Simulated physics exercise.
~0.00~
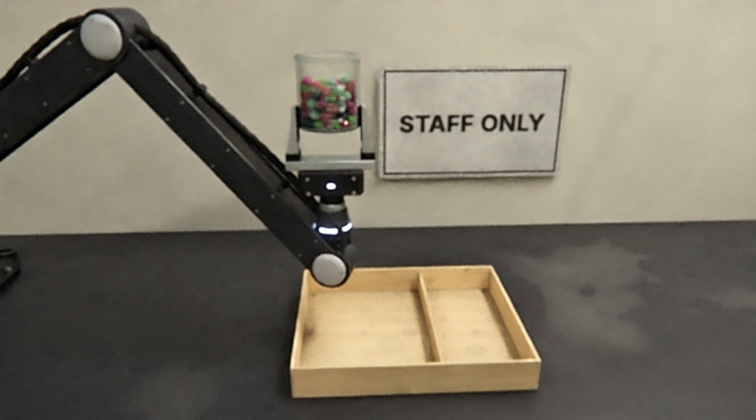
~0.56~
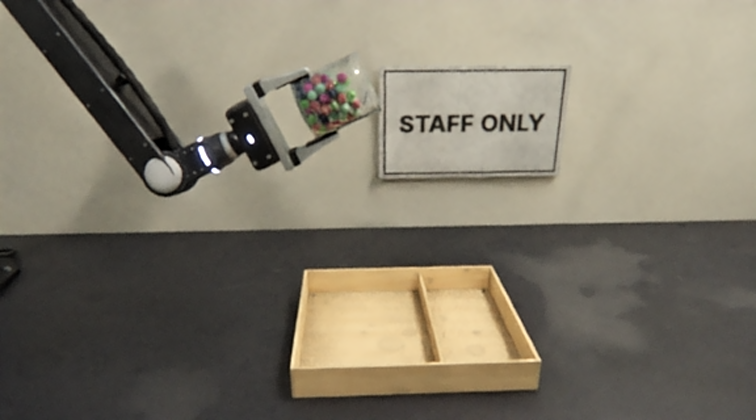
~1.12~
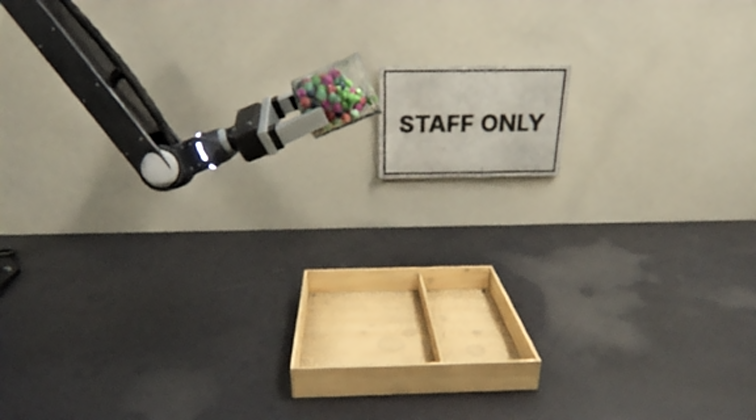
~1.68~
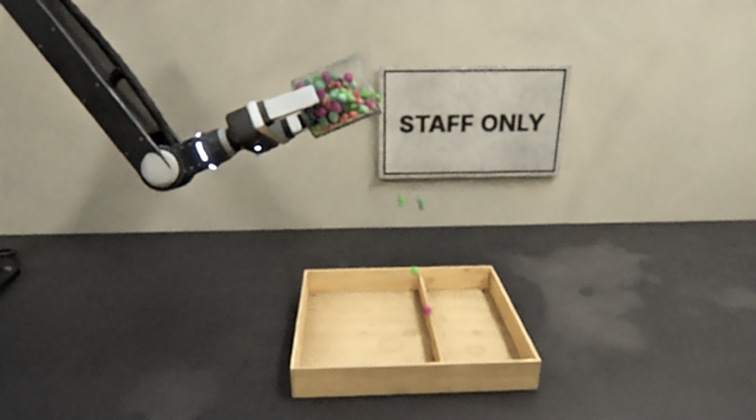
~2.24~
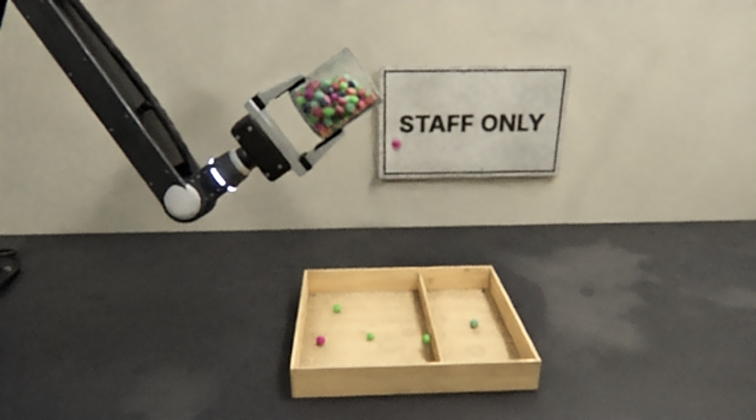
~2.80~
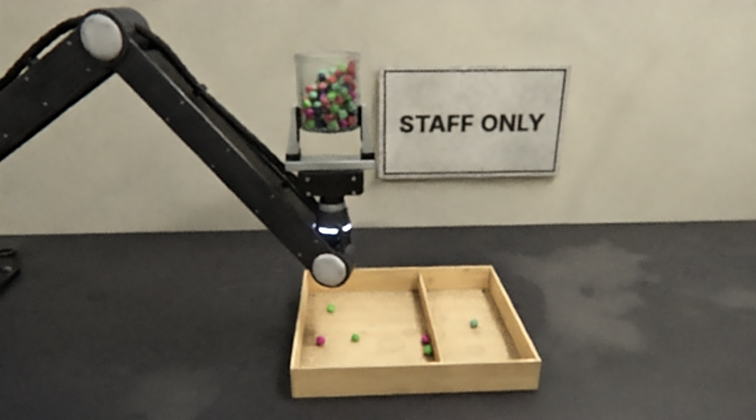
We see a robot arm tip a clear tumbler of colourful round sweets over a divided wooden tray, rolling it while tilted so a few drop out, then return it upright, still mostly full, with a handful of sweets lying in the tray, mostly in the left part.
